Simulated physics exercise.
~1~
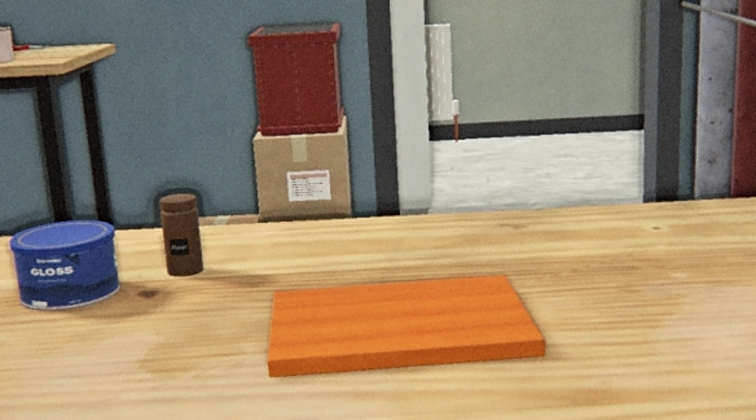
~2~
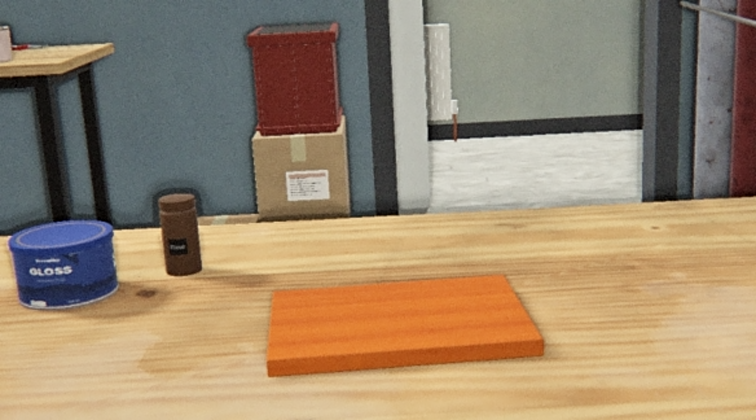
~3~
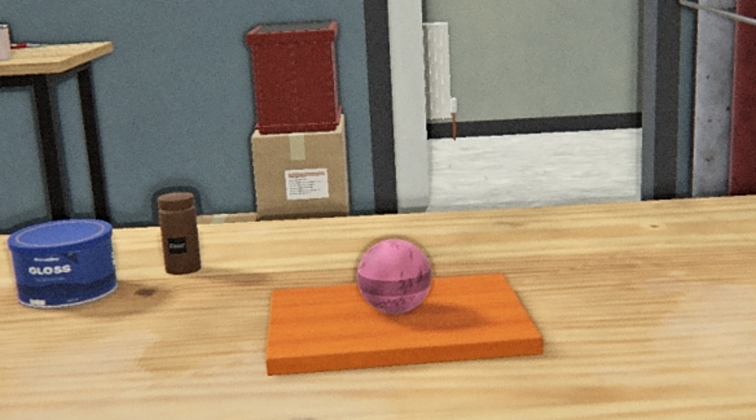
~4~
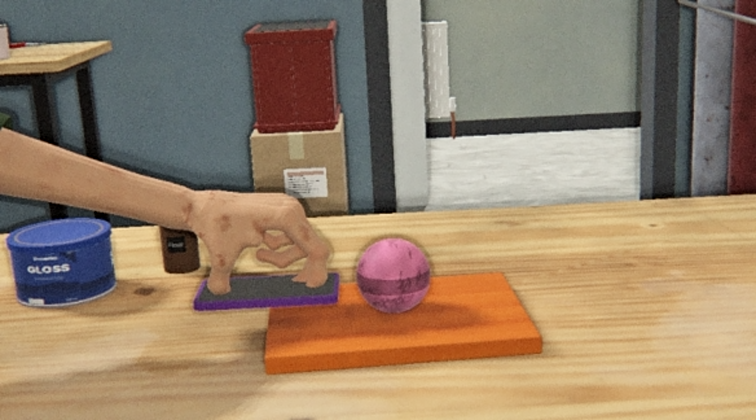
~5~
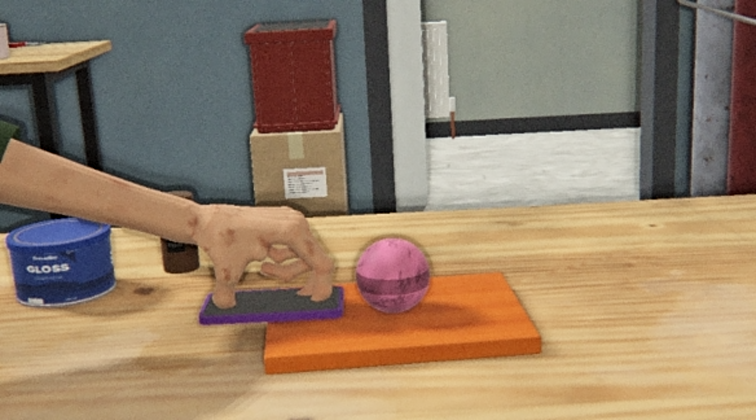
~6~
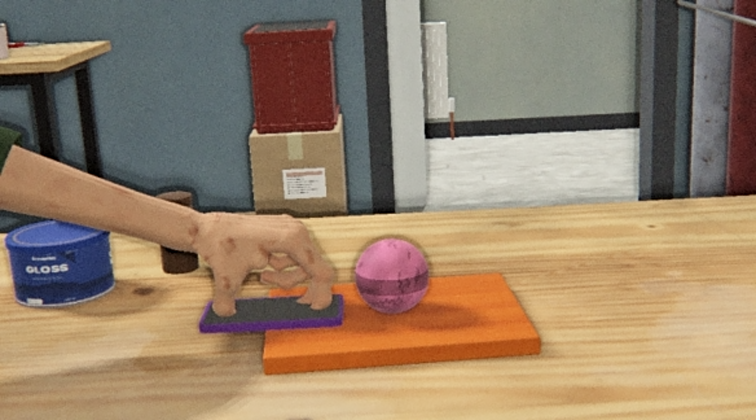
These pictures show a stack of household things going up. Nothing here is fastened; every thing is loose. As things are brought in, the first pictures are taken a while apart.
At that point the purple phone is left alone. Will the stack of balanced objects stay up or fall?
The stack stays up.
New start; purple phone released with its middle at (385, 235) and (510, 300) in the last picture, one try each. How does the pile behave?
With the first placement the pile tips over, with the second it remains stable.
Then, 0.70 s on from there, no change.
Then, 1.40 s on from there, things are still on the move.
Then, 2.30 s on from there, no change.
In the end, all 5 unmoved. At the end, from the last picture's camera, purple phone near (274, 314). The pile keeps its balance.
